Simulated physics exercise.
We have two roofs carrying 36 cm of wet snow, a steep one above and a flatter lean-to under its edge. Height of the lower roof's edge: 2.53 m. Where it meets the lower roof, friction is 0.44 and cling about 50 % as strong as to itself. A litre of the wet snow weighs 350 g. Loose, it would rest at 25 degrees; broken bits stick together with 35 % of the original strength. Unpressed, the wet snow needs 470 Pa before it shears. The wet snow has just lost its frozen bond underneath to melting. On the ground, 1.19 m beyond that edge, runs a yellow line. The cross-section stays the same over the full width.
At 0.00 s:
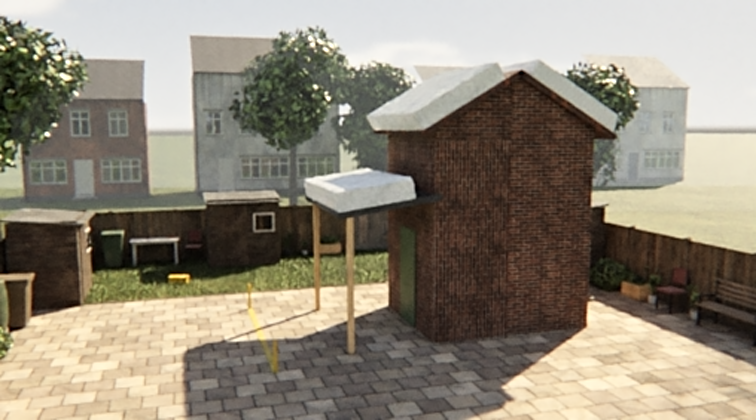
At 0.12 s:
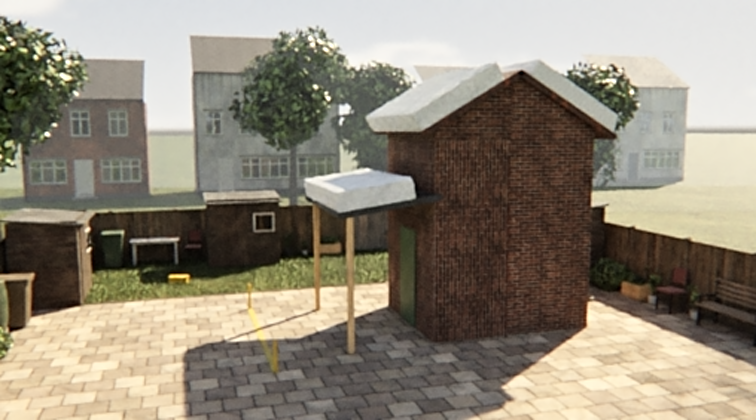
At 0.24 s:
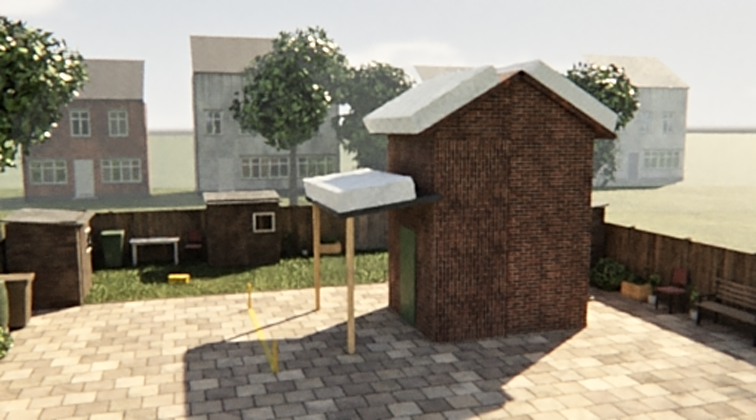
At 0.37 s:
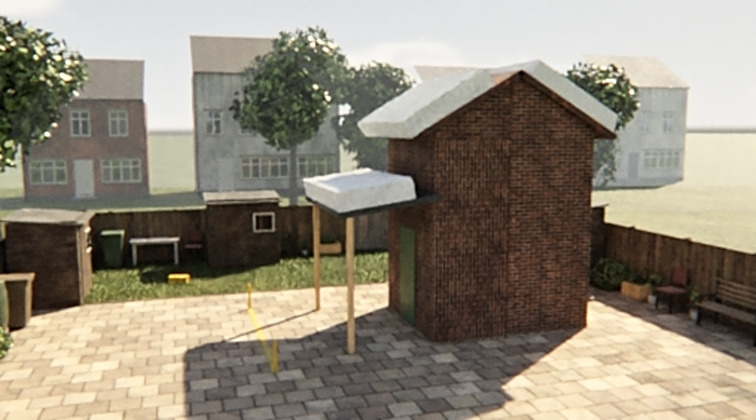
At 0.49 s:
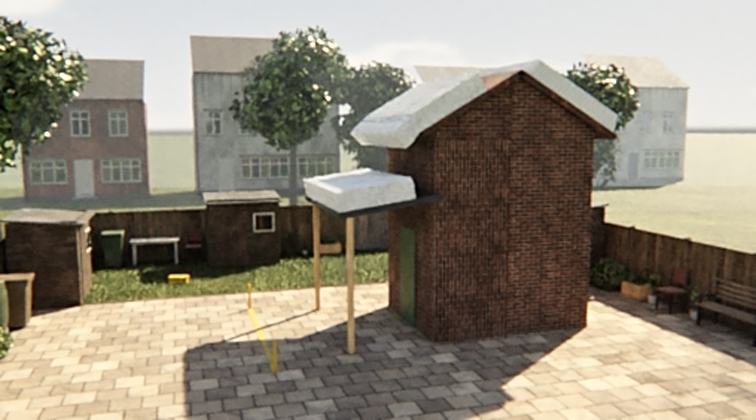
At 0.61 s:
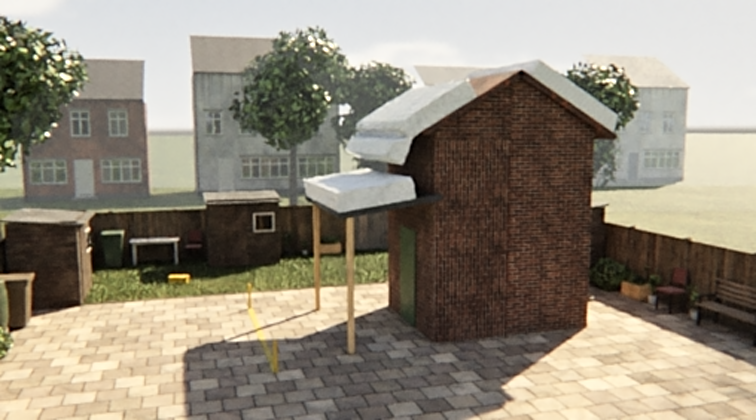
In a paved back garden, a slab of snow slides down the left slope of a brick building's roof, bending over its edge.
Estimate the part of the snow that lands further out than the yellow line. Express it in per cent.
I would say 42 %.
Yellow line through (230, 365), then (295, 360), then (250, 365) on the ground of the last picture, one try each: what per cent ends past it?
First try around 25 per cent, second around 50 per cent, third around 35 per cent.
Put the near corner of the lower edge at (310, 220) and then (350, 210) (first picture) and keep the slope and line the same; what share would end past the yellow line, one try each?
I'd expect around 30 percent the first time and around 45 percent the second.
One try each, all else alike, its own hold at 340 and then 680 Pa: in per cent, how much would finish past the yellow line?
40 %, then 35 %.
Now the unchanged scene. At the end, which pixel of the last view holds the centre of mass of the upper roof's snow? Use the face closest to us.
Approximately at pixel (256, 314).
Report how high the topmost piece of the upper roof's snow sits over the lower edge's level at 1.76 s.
0.6 m, more or less.
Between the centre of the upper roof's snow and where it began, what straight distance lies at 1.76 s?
It has shifted some 4.0 m.
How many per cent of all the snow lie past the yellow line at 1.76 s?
Roughly 20 per cent.
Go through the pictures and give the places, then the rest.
Leading edge of the wet snow at (422, 120), in the first picture.
Leading edge of the wet snow at (421, 121), its middle shifted 2.8 cm, 2 % of it past the upper edge, in one piece, in the second picture.
Leading edge of the wet snow at (417, 123), its middle shifted 11 cm, 6 % of it past the upper edge, in one piece, in the third picture.
Leading edge of the wet snow at (411, 120), its middle shifted 24 cm, 13 % of it past the upper edge, in one piece, in the fourth picture.
Leading edge of the wet snow at (402, 126), its middle shifted 43 cm, 24 % of it past the upper edge, cracking, in the fifth picture.
Leading edge of the wet snow at (392, 147), its middle shifted 68 cm, 37 % of it past the upper edge, cracking, in the sixth picture.
After 1.13 s, none is below the lower edge and 0 % is past the line.
After 1.76 s, 48 % is below the lower edge and 21 % is past the line.
After 2.38 s, 57 % is below the lower edge and 42 % is past the line.
After 3.00 s, 57 % is below the lower edge and 42 % is past the line.
After 3.10 s, at the end, 57 % is below the lower edge and 42 % is past the line.
